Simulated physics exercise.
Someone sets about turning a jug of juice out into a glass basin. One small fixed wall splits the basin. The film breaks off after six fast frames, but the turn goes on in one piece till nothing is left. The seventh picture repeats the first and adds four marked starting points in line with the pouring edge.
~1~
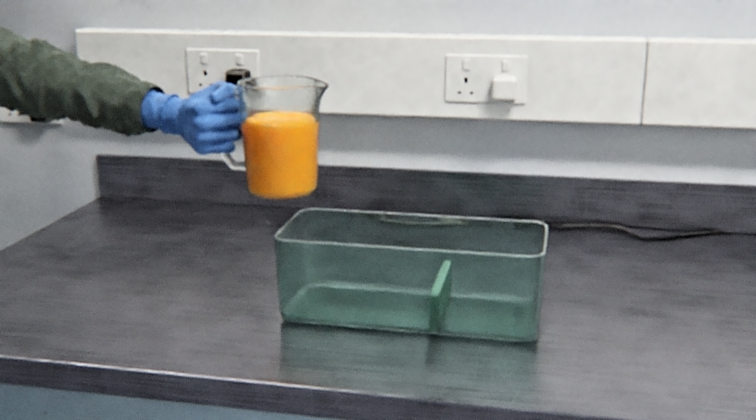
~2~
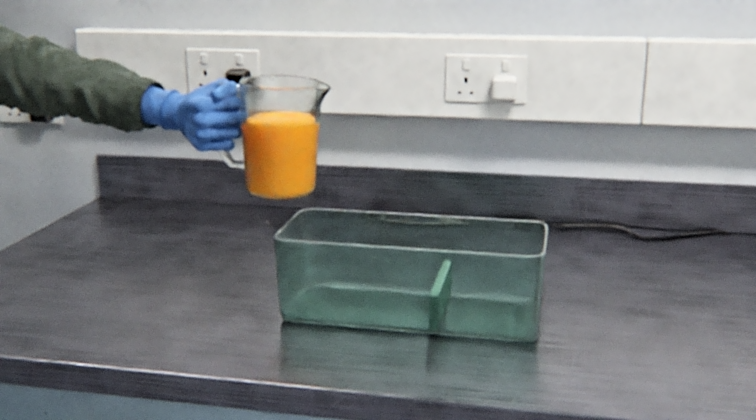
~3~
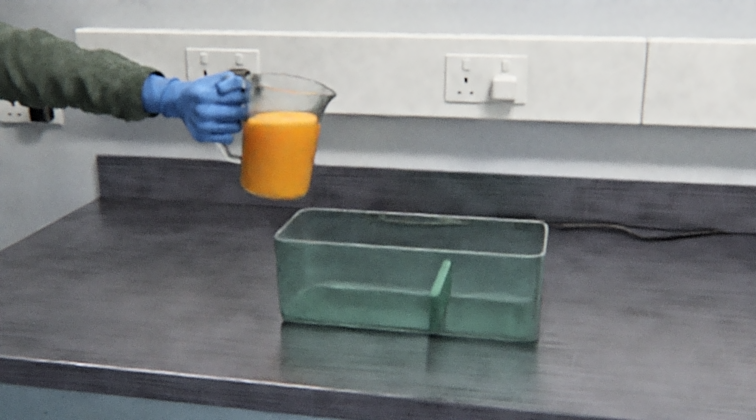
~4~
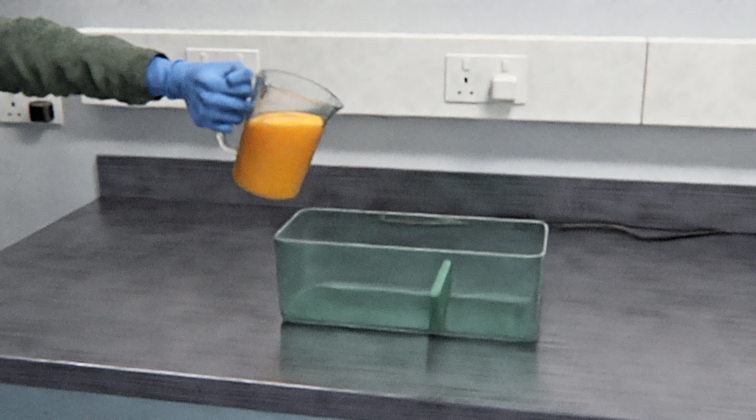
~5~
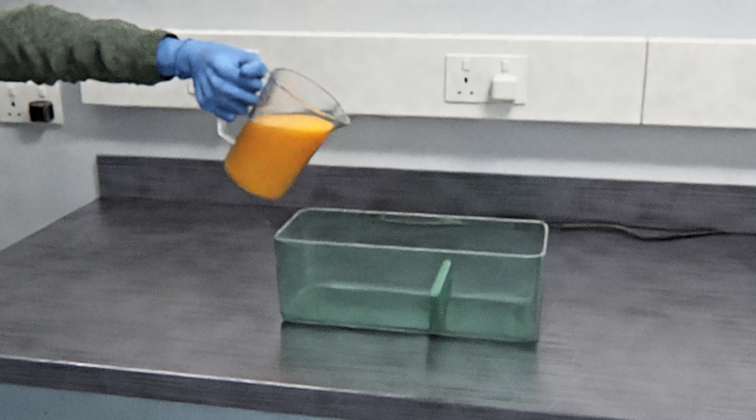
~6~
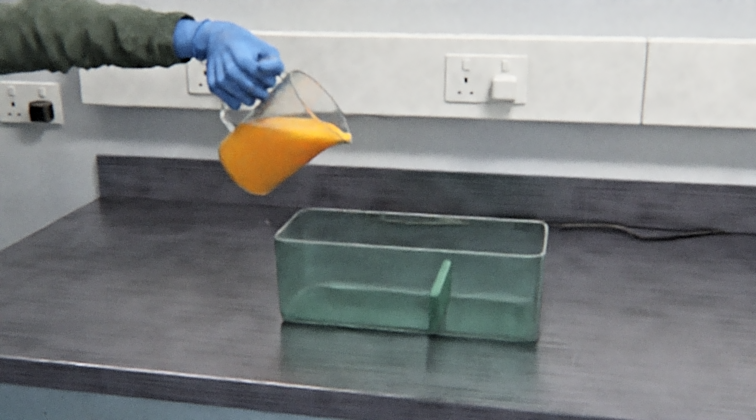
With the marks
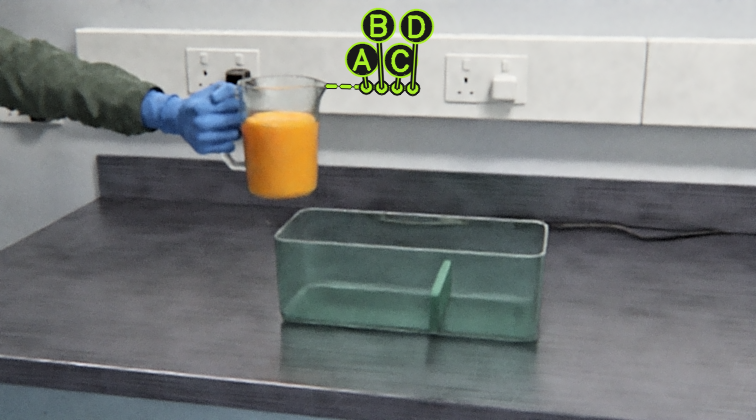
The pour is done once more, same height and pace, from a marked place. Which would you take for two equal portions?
B.
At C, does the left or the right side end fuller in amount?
The right one.
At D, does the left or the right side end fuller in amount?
More ends on the right.
On the marked copy, A at (366, 87); B at (381, 87); C at (397, 88); D at (412, 88).
Choosing A, about 91 % ends left of the wall and 7 % right of it.
Choosing B, about 46 % ends left of the wall and 54 % right of it.
Choosing C, about 8 % ends left of the wall and 91 % right of it.
Choosing D, about 3 % ends left of the wall and 95 % right of it.
